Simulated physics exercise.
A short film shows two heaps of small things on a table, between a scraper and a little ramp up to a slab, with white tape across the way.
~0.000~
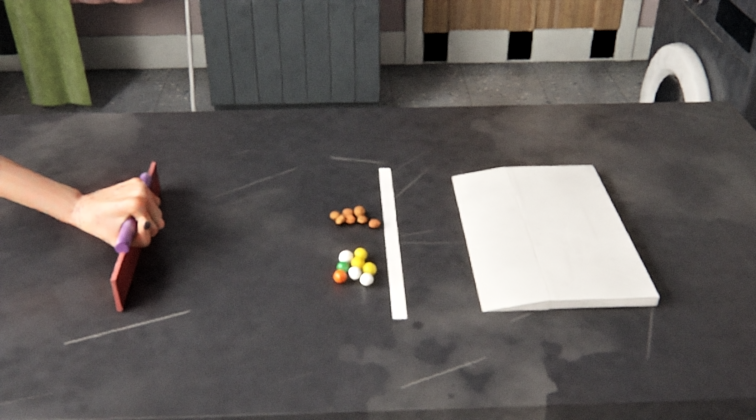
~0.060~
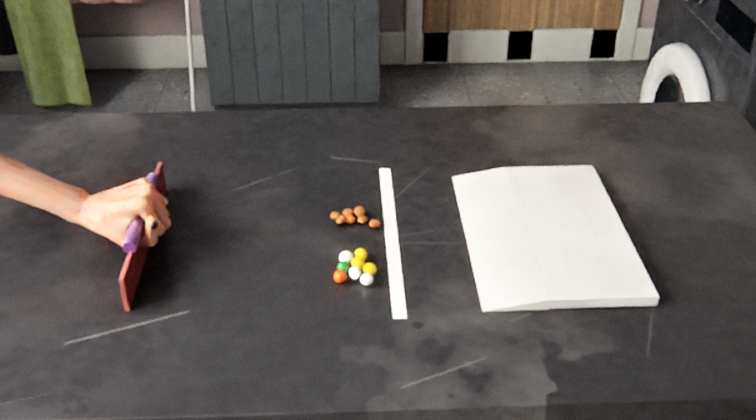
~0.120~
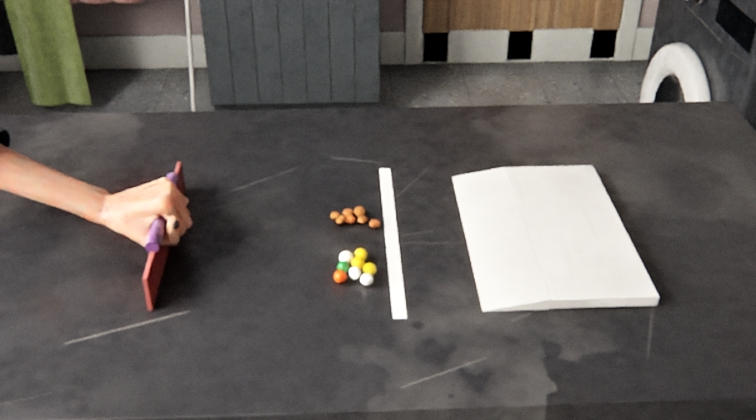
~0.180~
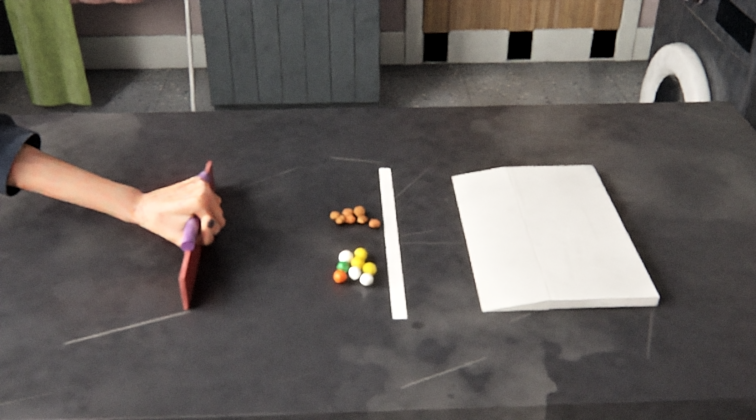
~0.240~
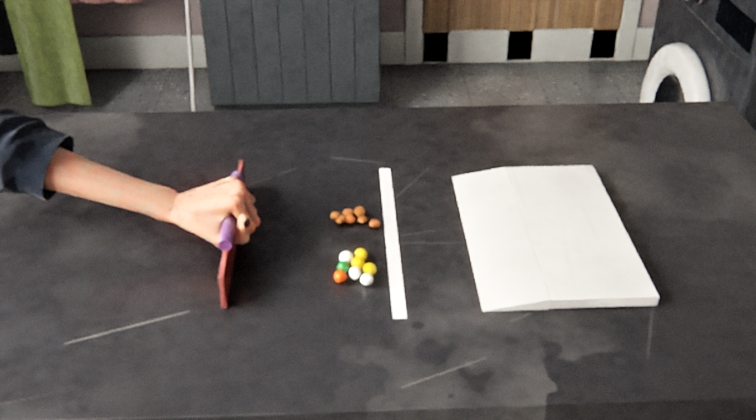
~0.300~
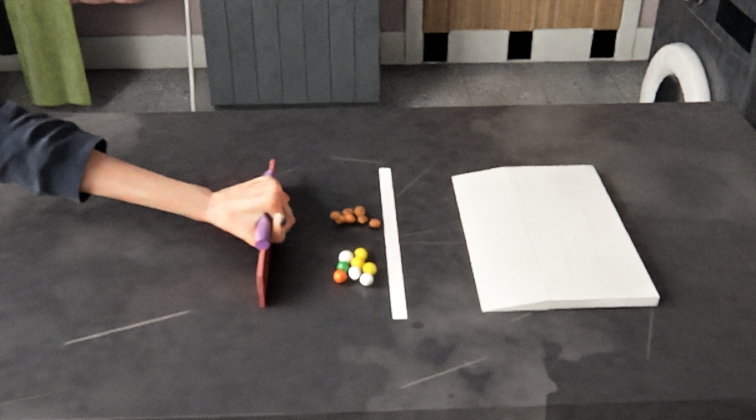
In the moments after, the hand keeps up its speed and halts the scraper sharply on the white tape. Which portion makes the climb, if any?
The front portion gets at least some up and the back portion comes up short.
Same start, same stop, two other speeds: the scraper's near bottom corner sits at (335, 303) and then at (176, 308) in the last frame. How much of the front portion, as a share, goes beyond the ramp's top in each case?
The first try gives 100 percent, the second 0 percent.
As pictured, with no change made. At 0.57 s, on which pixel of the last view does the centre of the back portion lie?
Near (424, 213).
By 0.43 s, scraper still moving, near (344, 210); front portion every one short of the ramp; back portion every one short of the ramp.
By 0.57 s, scraper stopped at the white tape; front portion every one short of the ramp; back portion every one short of the ramp.
By 0.85 s, scraper stopped at the white tape; front portion every one past the top; back portion roughly a quarter on the ramp, the larger part short of the ramp.
When it is over (1.8 s), scraper stopped at the white tape; front portion every one past the top; back portion not one past the top, roughly a quarter on the ramp, the larger part short of the ramp.
